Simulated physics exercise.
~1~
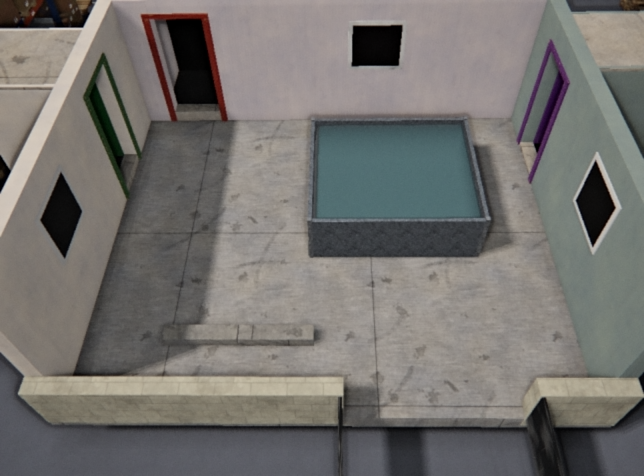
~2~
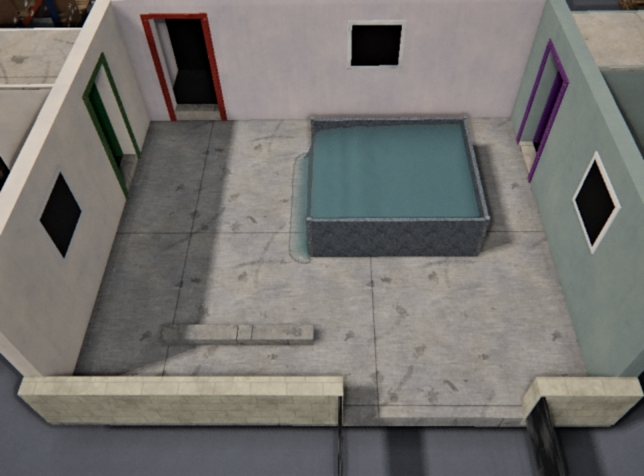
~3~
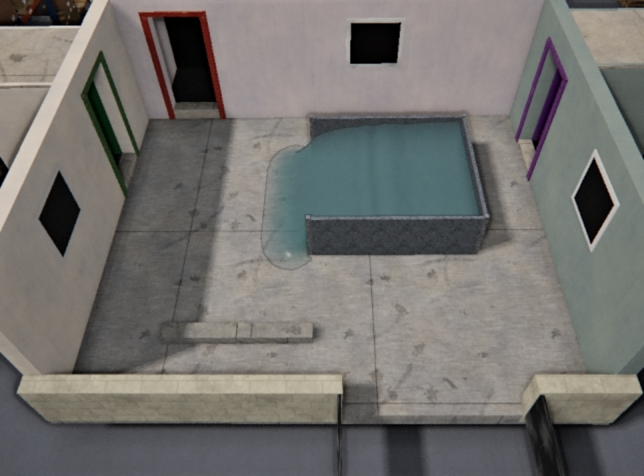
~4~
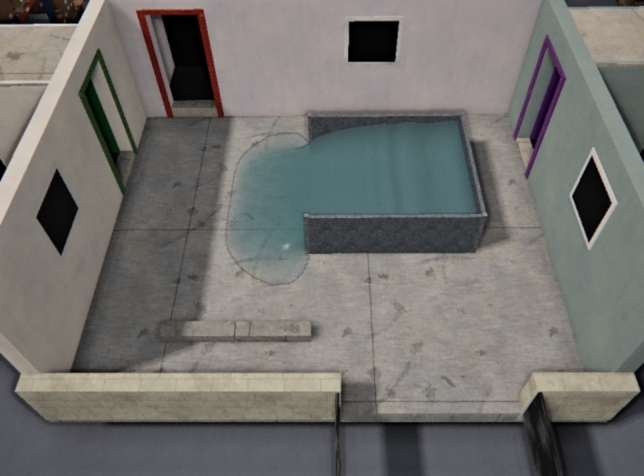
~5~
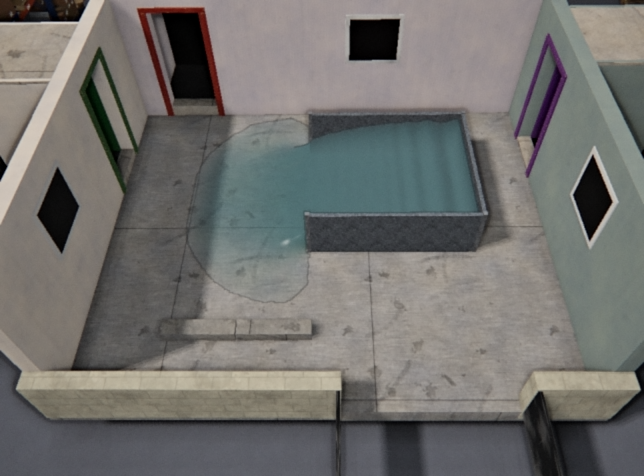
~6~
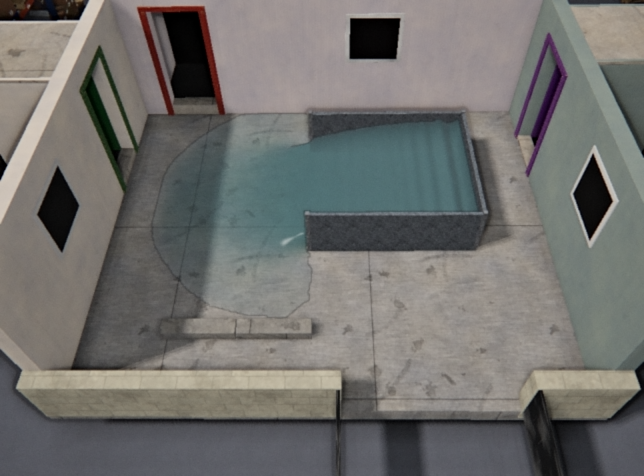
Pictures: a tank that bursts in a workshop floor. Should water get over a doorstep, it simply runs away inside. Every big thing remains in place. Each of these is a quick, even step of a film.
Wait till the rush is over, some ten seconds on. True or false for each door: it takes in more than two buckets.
For the green door, true; for the purple door, true; for the red door, true.
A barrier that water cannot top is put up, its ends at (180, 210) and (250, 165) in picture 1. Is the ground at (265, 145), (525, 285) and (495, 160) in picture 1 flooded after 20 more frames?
Lab note - point 1: Inundated; point 2: Parched; point 3: Parched.
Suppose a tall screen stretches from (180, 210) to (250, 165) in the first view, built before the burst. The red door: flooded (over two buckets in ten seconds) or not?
Result - the red door remains within bounds.
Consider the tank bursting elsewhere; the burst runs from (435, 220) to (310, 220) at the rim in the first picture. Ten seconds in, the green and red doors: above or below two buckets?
I'd say the green door lets in too little, and the red door lets in too little.
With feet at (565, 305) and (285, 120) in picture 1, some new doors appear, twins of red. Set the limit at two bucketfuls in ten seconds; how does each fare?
Stays below the threshold, stays below the threshold.
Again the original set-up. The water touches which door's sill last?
From what the pictures show, it's the purple one.
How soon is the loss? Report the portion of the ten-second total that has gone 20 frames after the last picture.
I'd estimate close to 55 per cent.
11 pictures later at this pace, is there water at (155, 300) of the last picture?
Submerged.
A moment on, water covers 45 % of the floor; the green door over two buckets in, the purple door not reached, the red door wet at the sill, nothing in.
Next, water covers 45 % of the floor; the green door far over two buckets in, the purple door not reached, the red door wet at the sill, nothing in.
Then, water covers 55 % of the floor; the green door far over two buckets in, the purple door not reached, the red door over two buckets in.
Later, water covers 90 % of the floor; the green door far over two buckets in, the purple door wet at the sill, nothing in, the red door over two buckets in.
In the end, water covers 100 % of the floor; the green door far over two buckets in, the purple door over two buckets in, the red door over two buckets in.
